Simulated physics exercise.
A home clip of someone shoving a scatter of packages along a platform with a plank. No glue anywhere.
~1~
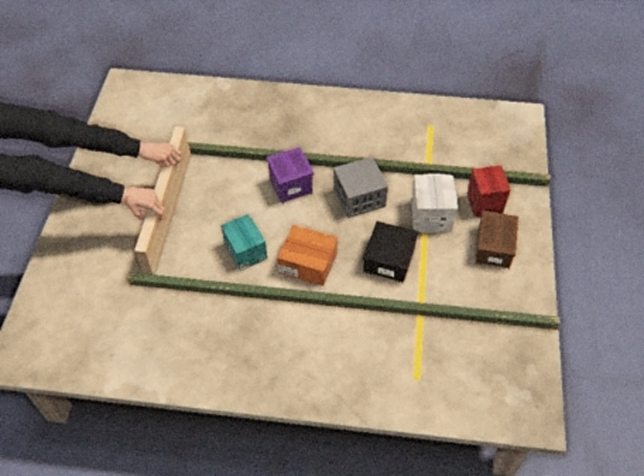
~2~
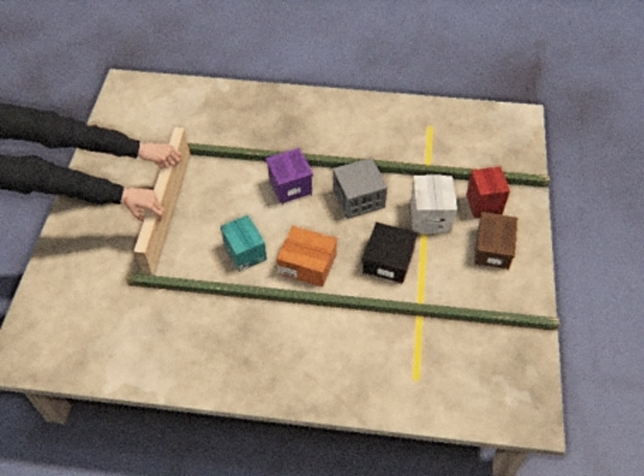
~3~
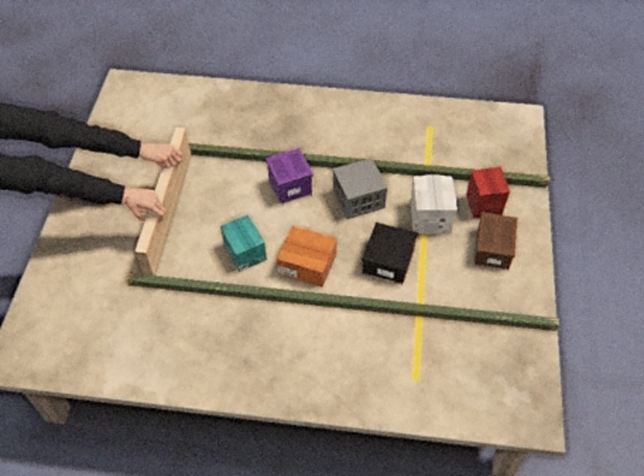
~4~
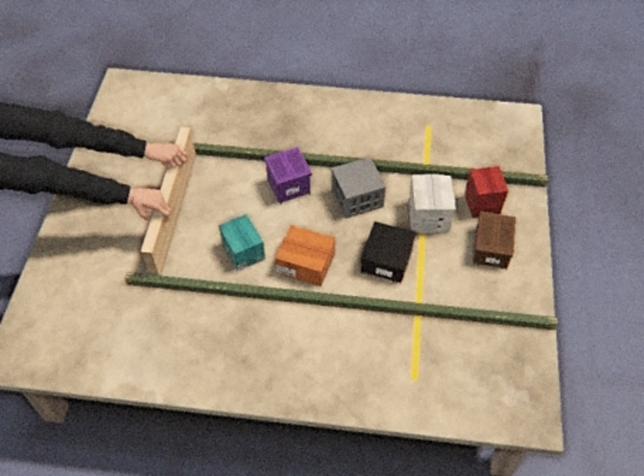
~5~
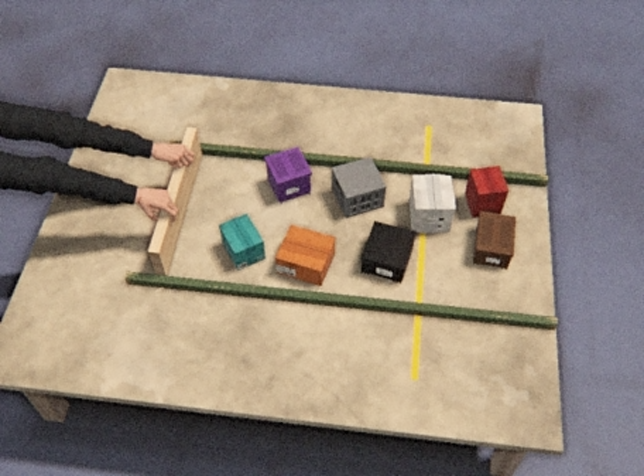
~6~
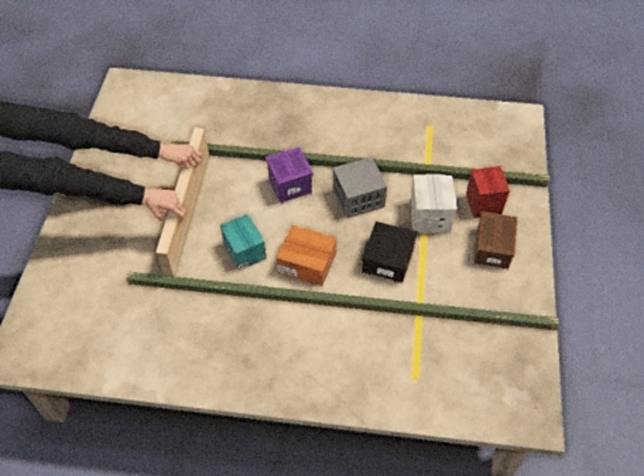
On a wooden tabletop, two hands sliding a plank slightly right between green rails, the scattered coloured boxes ahead staying still.
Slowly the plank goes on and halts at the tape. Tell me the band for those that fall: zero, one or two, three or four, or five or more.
The number that fall off is one or two.
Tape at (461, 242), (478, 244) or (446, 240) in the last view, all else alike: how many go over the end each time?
Down on the ground: 3, 3 and 1.
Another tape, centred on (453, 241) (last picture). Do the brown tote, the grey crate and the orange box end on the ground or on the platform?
The brown tote goes over, the grey crate is kept, the orange box survives.
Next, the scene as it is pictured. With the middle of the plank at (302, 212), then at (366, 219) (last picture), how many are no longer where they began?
The counts are 5 and 8.
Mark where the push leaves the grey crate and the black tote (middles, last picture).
First (486, 208), then (527, 264).
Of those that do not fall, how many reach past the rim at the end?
It comes to 1.
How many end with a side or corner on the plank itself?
It touches 2.
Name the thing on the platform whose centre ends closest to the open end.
Foremost is the red parcel.
Soon after, none off yet; brown tote at rest near (495, 241); red parcel at rest near (487, 192); white parcel at rest near (432, 204).
Then, none off yet; brown tote at rest near (495, 241); red parcel at rest near (487, 192); white parcel moved a little near (448, 207).
By the end, the number that fall off is one or two; fallen, brown tote.
